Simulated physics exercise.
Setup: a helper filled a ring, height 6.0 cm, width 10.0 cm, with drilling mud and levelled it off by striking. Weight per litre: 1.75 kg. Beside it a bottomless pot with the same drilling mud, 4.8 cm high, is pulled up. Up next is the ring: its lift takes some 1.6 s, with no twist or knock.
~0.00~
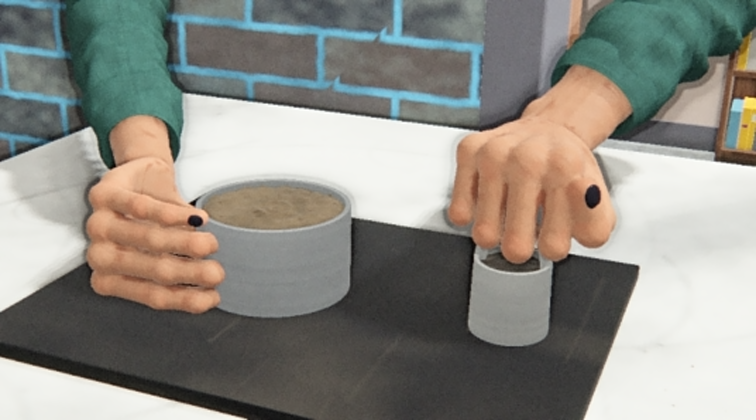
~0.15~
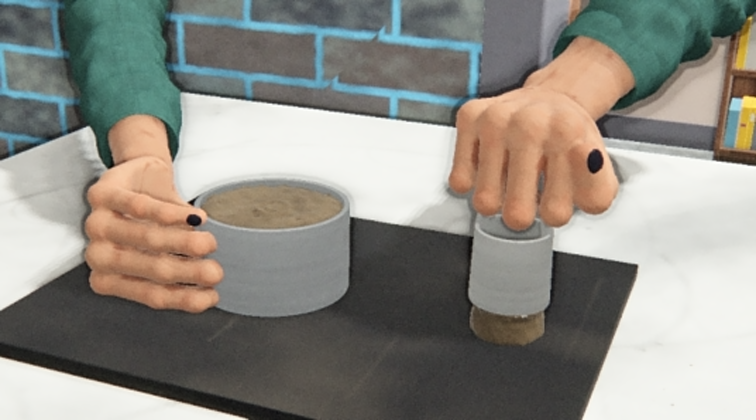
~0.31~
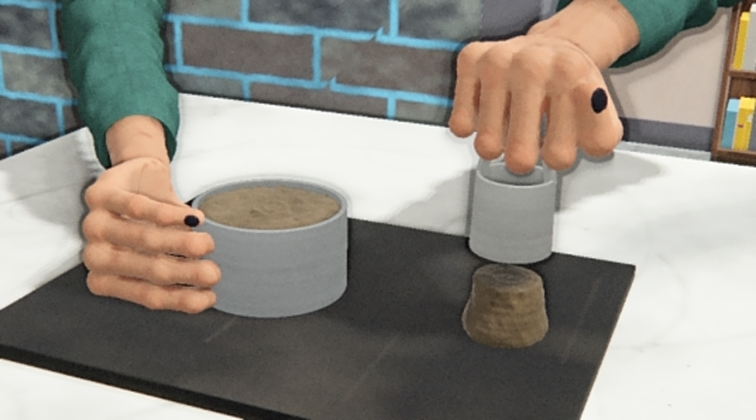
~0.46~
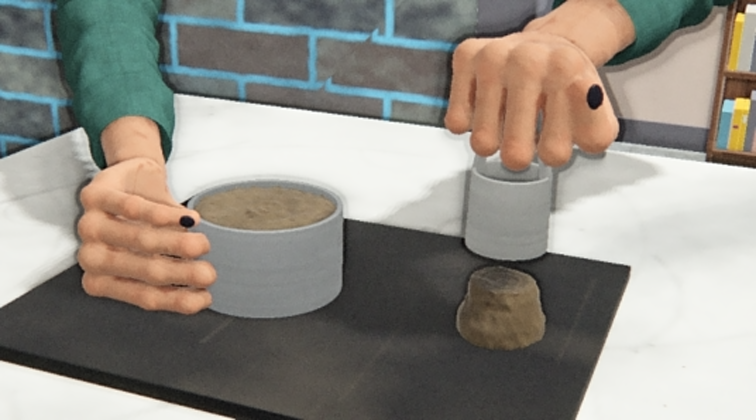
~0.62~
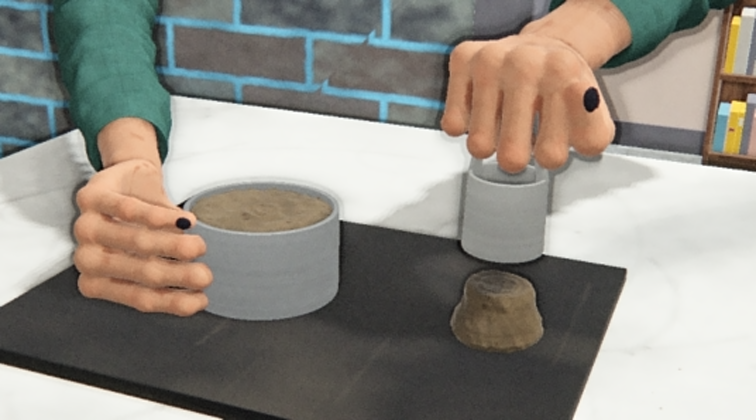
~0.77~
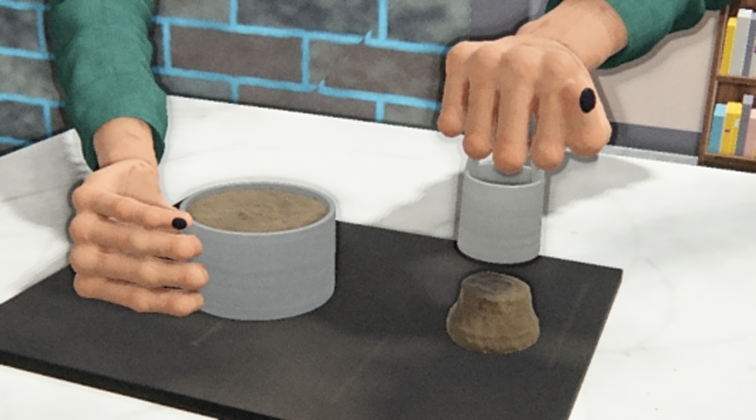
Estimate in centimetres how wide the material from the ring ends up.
It ends up roughly 13.9 centimetres wide.
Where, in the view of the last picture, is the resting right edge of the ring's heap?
It sits close to (356, 290) in the last picture.
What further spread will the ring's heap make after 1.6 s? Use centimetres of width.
I'd say about 1.5 cm.
By 1.2 s, the ring is up 1.6 cm; the drilling mud has come down 0.1 cm to 5.9 cm and is 10 cm wide.
By 1.6 s, the ring is up 3.9 cm; the drilling mud has come down 1.1 cm to 4.9 cm and is 13 cm wide.
By 2.0 s, the ring is up 6.3 cm; the drilling mud has come down 1.6 cm to 4.4 cm and is 14 cm wide.
By 2.4 s, the ring is clear; the drilling mud has come down 1.7 cm to 4.3 cm and is 14 cm wide.
By 3.1 s, at rest, the ring is clear; the drilling mud has come down 1.7 cm to 4.3 cm and is 14 cm wide.
